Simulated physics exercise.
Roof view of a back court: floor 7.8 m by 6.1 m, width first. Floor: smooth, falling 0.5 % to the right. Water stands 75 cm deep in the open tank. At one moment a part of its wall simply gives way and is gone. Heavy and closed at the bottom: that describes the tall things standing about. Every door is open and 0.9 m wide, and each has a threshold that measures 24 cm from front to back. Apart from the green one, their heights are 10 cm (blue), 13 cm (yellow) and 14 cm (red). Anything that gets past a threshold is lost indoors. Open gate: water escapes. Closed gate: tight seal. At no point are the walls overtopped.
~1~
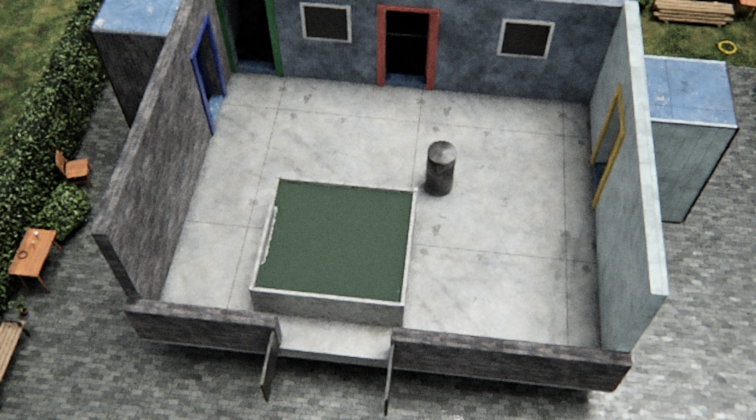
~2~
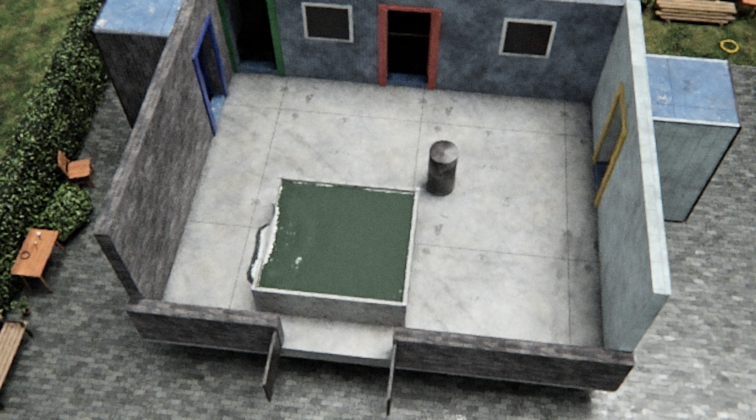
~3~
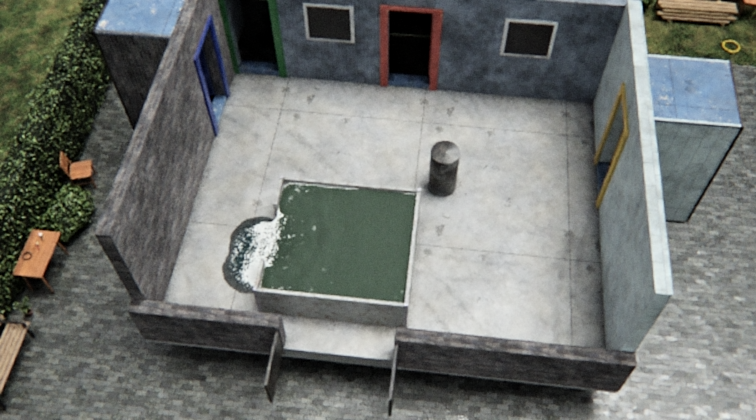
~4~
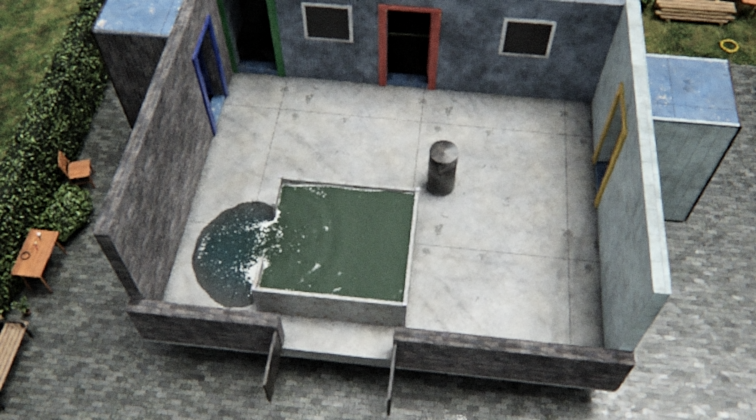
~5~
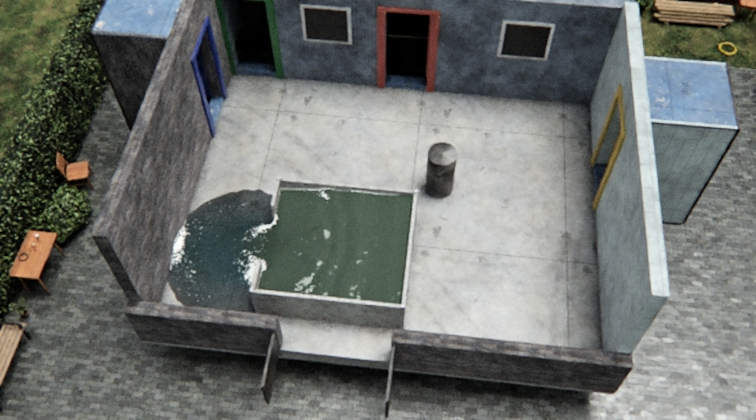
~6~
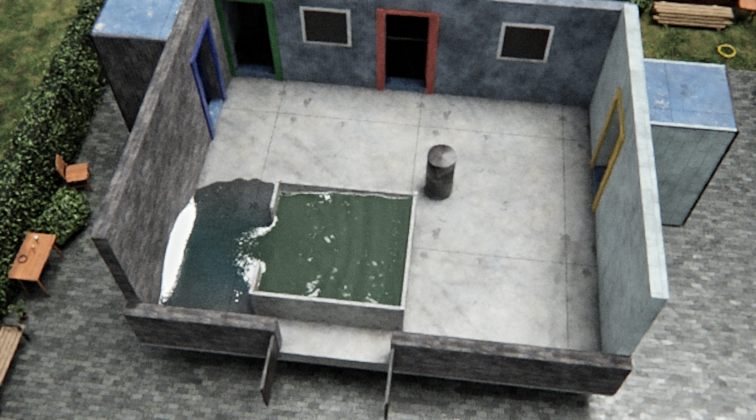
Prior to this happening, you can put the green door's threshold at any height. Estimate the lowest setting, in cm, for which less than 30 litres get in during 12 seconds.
Around 22 cm.
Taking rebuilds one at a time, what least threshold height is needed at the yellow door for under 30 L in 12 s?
Yellow door - some 8.5 centimetres.
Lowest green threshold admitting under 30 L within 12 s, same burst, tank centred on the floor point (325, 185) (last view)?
In this case, 32 cm or so.
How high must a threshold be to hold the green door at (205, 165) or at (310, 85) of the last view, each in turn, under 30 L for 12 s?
You'd want roughly 11.5 cm there first, then roughly 15 cm.
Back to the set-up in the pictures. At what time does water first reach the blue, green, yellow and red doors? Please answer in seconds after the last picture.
For blue it's 0.8 s, for green 1.3 s, for yellow 5.5 s, and for red 2.6 s.
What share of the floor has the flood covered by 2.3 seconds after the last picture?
About 35 per cent.
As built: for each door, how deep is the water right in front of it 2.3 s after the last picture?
Depths in cm: Blue 8, green 27, yellow 0, red 0.
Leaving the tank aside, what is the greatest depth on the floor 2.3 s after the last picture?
41 cm.
Then, 0.7 s after the last picture water covers 15 % of the floor, deepest (63 cm) near (155, 325); it has not reached the green door.
Then, 2.3 s after the last picture water covers 35 % of the floor, deepest (41 cm) near (252, 307); 27 cm at the green door, 43 litres in over its 14 cm threshold.
Then, 11.3 s after the last picture water covers 95 % of the floor, deepest (14 cm) near (410, 353); 11 cm at the green door, 208 litres in over its 14 cm threshold.
At the green door as built, the water peaked near 27 cm, 2.5 s after the last picture.
Run again over the same 12 s with other heights there, 95 litres in over 18 cm, 12 litres over 24.5 cm. The limit of 30 litres is kept from about 22 cm up.
